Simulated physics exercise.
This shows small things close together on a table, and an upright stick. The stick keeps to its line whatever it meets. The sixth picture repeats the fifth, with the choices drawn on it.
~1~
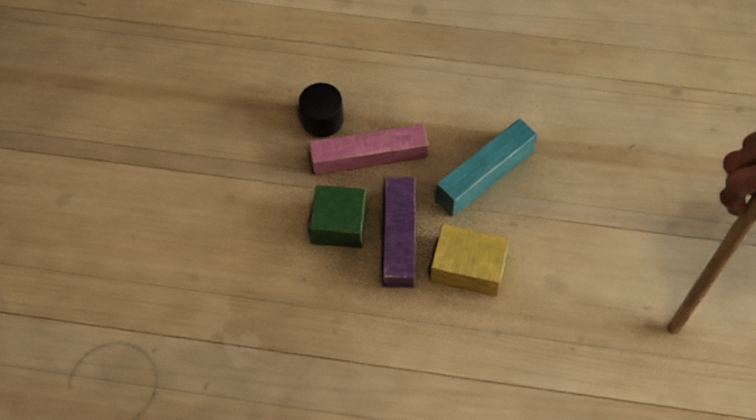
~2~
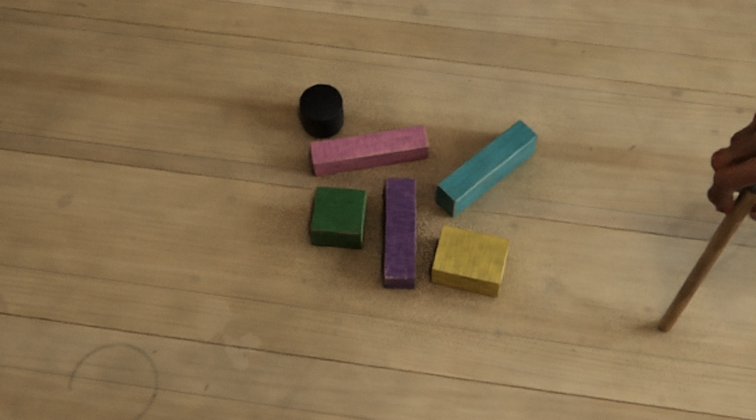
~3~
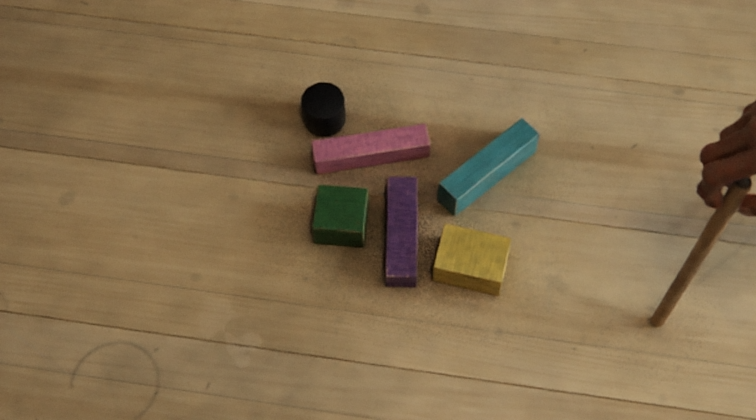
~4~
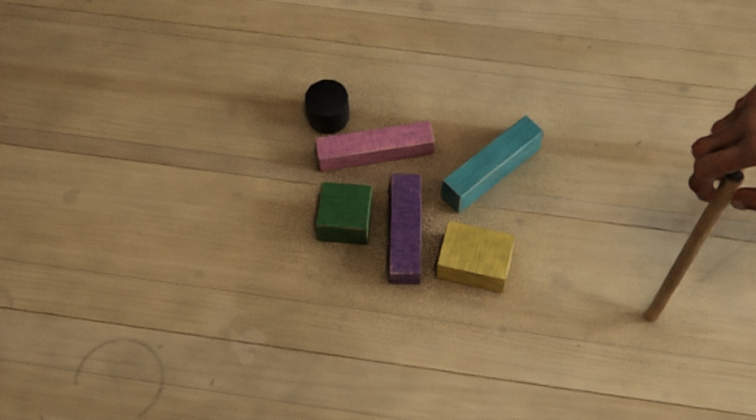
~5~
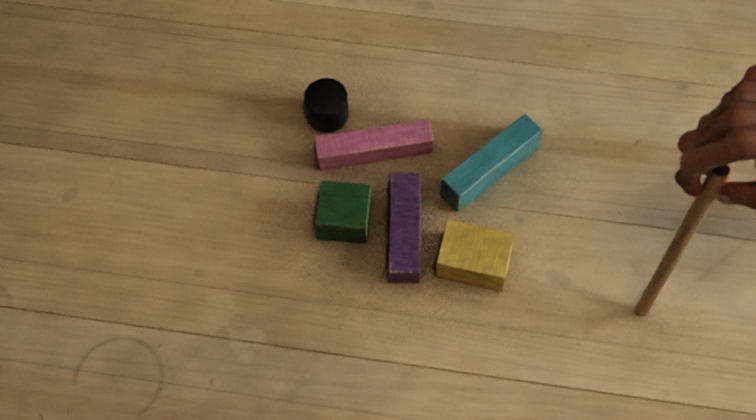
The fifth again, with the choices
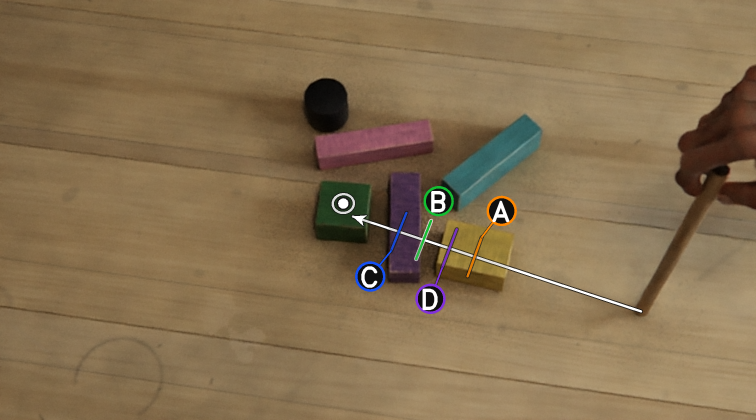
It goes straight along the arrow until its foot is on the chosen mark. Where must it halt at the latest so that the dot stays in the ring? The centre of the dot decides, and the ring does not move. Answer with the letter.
The farthest safe stop is A.
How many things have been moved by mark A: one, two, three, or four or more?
Two.
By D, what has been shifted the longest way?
The yellow block.
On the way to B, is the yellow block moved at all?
By then, yes.
On the marked copy, A at (475, 257); B at (424, 240); C at (398, 232); D at (449, 248); the arrow from (641, 311) to (353, 217); the white dot at (343, 203).
With A. Early on, foot of the stick (579, 292).
Further on, foot of the stick (518, 272).
At the end, foot of the stick (475, 258); yellow block (435, 246); purple bar (388, 223); the dot is still in its ring.
As for the rest, B shifts the dotted thing to (296, 200); C shifts the dotted thing to (271, 196); D shifts the dotted thing to (322, 206).
